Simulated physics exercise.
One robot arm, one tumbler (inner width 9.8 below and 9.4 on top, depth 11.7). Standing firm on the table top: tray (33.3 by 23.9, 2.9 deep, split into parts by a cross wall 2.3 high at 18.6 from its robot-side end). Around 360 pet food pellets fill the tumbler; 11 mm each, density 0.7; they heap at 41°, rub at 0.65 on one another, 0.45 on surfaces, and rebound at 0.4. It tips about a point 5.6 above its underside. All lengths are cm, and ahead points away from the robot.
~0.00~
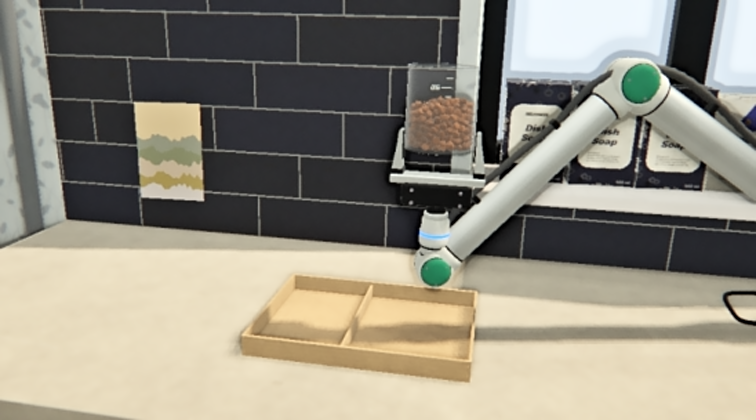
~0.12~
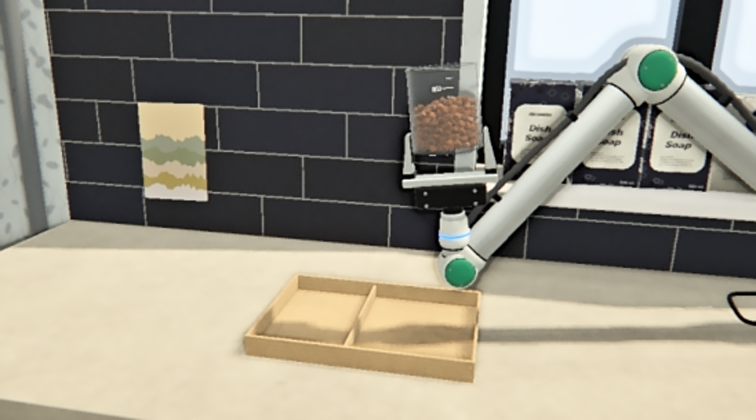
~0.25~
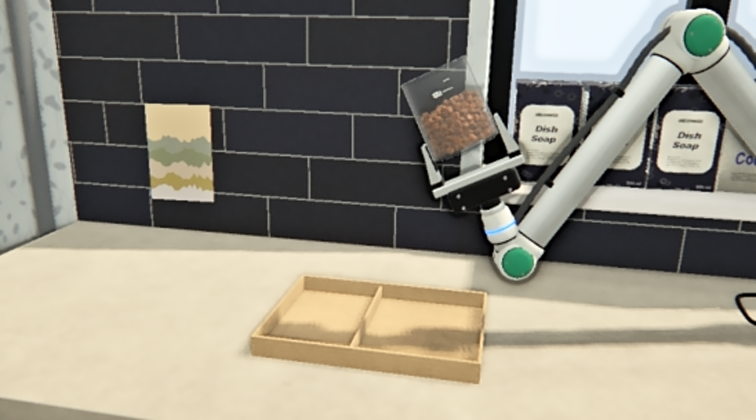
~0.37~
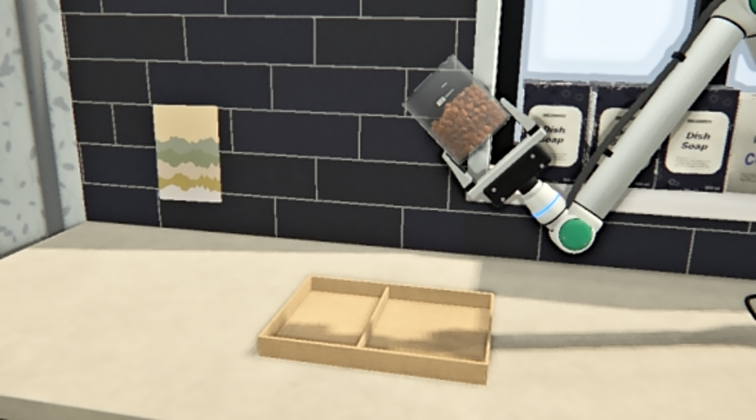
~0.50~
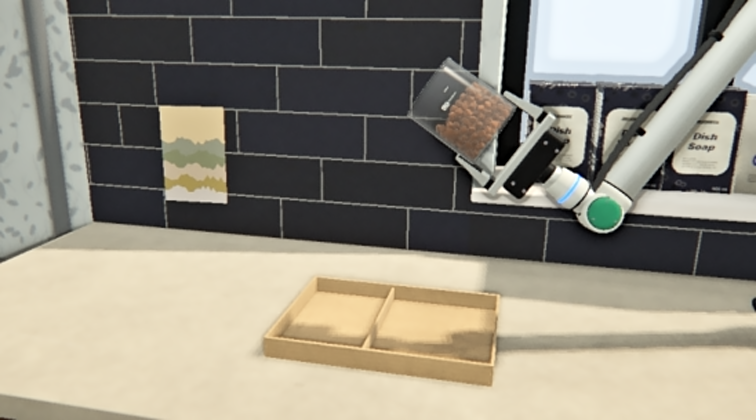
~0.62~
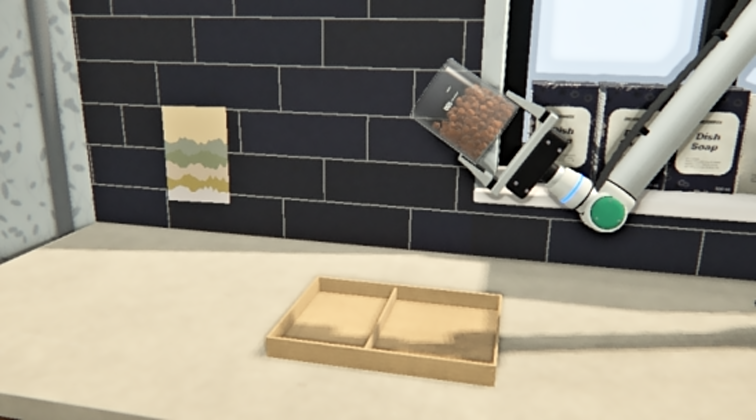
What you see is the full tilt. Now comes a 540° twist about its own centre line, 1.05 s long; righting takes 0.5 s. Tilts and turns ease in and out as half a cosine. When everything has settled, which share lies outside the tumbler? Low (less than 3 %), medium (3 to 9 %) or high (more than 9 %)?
Share outside the tumbler: Low (less than 3 %).
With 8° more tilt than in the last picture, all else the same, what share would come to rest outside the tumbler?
In that case some 0 per cent.
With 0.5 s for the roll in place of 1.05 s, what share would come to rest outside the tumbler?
Then about 0 per cent.
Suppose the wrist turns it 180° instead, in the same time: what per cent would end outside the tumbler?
In that case some 0 per cent.
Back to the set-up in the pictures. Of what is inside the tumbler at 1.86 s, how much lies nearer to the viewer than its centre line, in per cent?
About 50 per cent.
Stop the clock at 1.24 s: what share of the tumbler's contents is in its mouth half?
Roughly 15 per cent.
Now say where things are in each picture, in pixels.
In the first frame, tumbler middle at (441, 109), upright; upper third of the load around (442, 110), from x 410 to 470, top at y 100; 365 in the tumbler.
In the second frame, tumbler middle at (445, 109), tipped 8°; upper third of the load around (449, 111), from x 415 to 475, top at y 100.
In the third frame, tumbler middle at (450, 110), tipped 26°; upper third of the load around (461, 110), from x 425 to 490, top at y 95.
In the fourth frame, tumbler middle at (457, 111), tipped 46°; upper third of the load around (472, 107), from x 435 to 505, top at y 85.
In the fifth frame, tumbler middle at (462, 112), tipped 57°; upper third of the load around (480, 106), from x 440 to 510, top at y 85.
In the sixth frame, tumbler middle at (465, 112), tipped 57°; upper third of the load around (482, 106), from x 435 to 510, top at y 90; 365 in the tumbler.
By 1.24 s, tipped 57°, highest piece 41 above the table; 365 in the tumbler.
By 1.86 s, tipped 39°, highest piece 39 above the table; 365 in the tumbler.
By 2.37 s, upright, highest piece 39 above the table; 365 in the tumbler.
By 3.07 s, upright, highest piece 39 above the table; 365 in the tumbler.
Final count, 365 in the tumbler. That is 0 % outside the tumbler.
